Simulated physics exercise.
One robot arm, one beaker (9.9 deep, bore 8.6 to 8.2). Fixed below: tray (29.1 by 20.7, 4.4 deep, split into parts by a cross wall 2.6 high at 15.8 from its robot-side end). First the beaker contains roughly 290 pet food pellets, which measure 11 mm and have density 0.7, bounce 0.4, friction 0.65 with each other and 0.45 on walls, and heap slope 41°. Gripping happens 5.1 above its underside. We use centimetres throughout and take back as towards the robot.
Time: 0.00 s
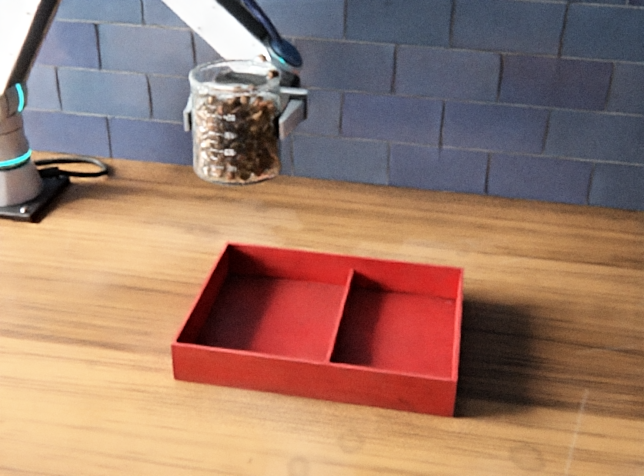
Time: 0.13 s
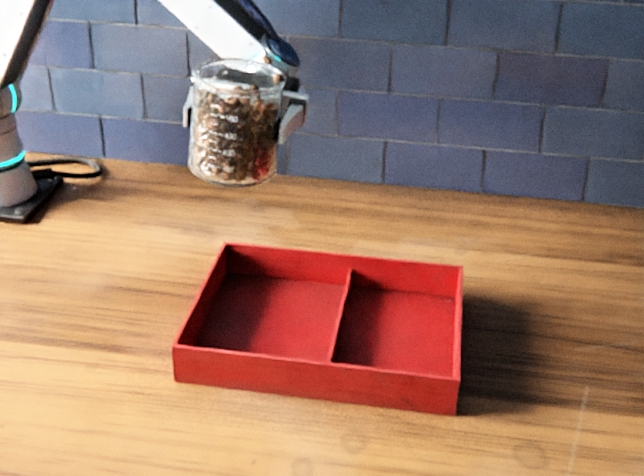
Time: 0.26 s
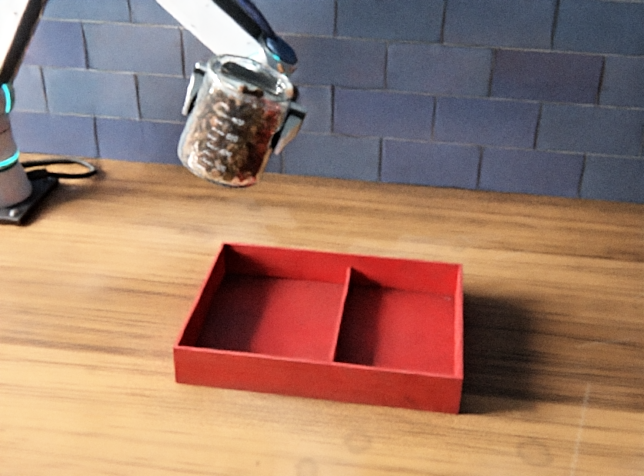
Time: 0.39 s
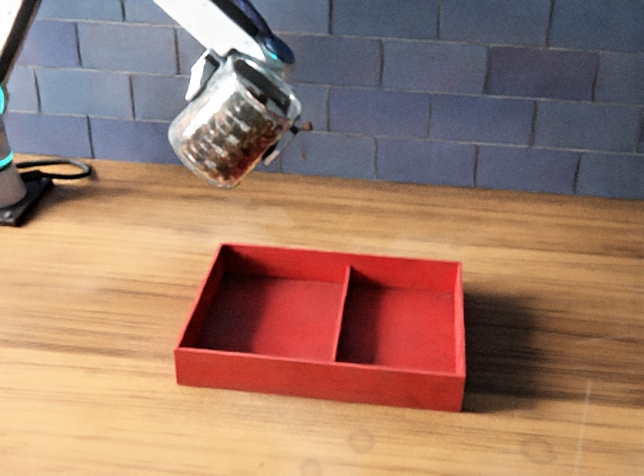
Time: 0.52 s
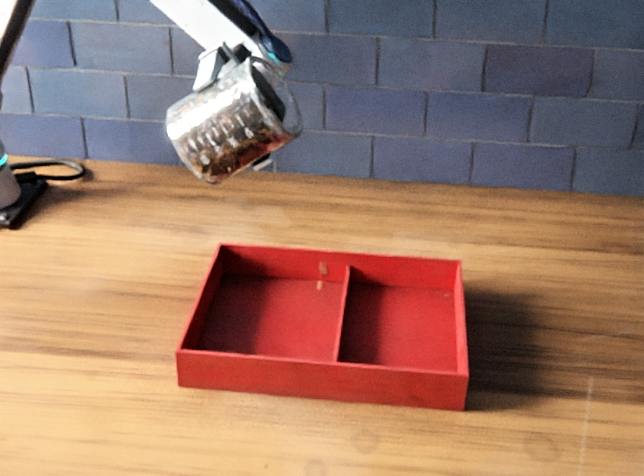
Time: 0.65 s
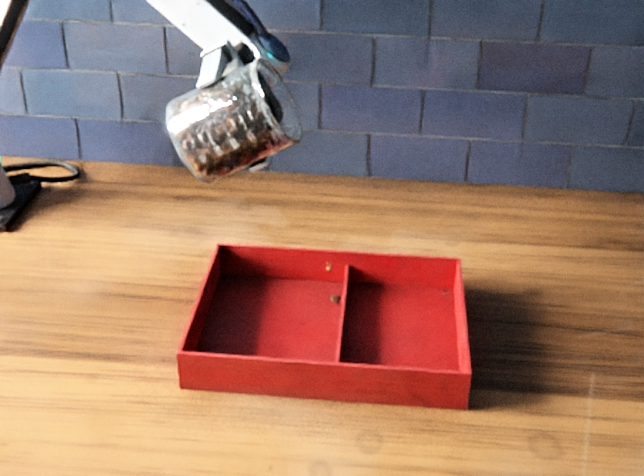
In the video, a robot arm holds a clear beaker of brown pellets above a wooden surface with a divided red tray, then gradually tilts the beaker steeply, and a couple of pellets drop into the tray's left compartment.
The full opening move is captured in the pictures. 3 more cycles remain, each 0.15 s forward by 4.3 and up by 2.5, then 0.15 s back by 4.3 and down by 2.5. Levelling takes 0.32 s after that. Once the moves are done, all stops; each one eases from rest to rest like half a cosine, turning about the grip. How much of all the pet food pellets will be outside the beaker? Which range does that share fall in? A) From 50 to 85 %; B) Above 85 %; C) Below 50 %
Option C: Below 50 %.
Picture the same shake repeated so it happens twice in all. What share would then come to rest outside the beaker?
Roughly 15 in a hundred.
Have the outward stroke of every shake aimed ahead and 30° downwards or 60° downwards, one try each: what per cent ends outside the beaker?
First try some 0 %, second try some 0 %.
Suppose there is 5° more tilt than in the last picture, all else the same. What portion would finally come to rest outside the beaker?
Estimate: Close to 30 per cent.
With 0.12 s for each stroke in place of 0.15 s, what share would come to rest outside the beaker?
Estimate for that case: 45 %.
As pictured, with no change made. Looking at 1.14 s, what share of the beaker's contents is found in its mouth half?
Something like 45 percent sits in that half.
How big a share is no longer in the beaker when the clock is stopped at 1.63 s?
By then about 20 % is out.
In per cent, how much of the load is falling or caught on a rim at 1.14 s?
Some 1 percent.
By 1.14 s, tilted 61° forward, highest piece 30 above the table; 260 in the beaker, 12 in the far-side part, 10 in the robot-side part, 4 in flight or on a rim.
By 1.63 s, tilted 53° forward, highest piece 27 above the table; 234 in the beaker, 26 in the far-side part, 17 in the robot-side part, 9 in flight or on a rim.
By 2.07 s, level, highest piece 29 above the table; 234 in the beaker, 26 in the robot-side part, 26 in the far-side part.
By 3.12 s, level, highest piece 29 above the table; 234 in the beaker, 26 in the robot-side part, 26 in the far-side part.
Final count, 234 in the beaker, 26 in the robot-side part, 26 in the far-side part. That is 18 % outside the beaker.
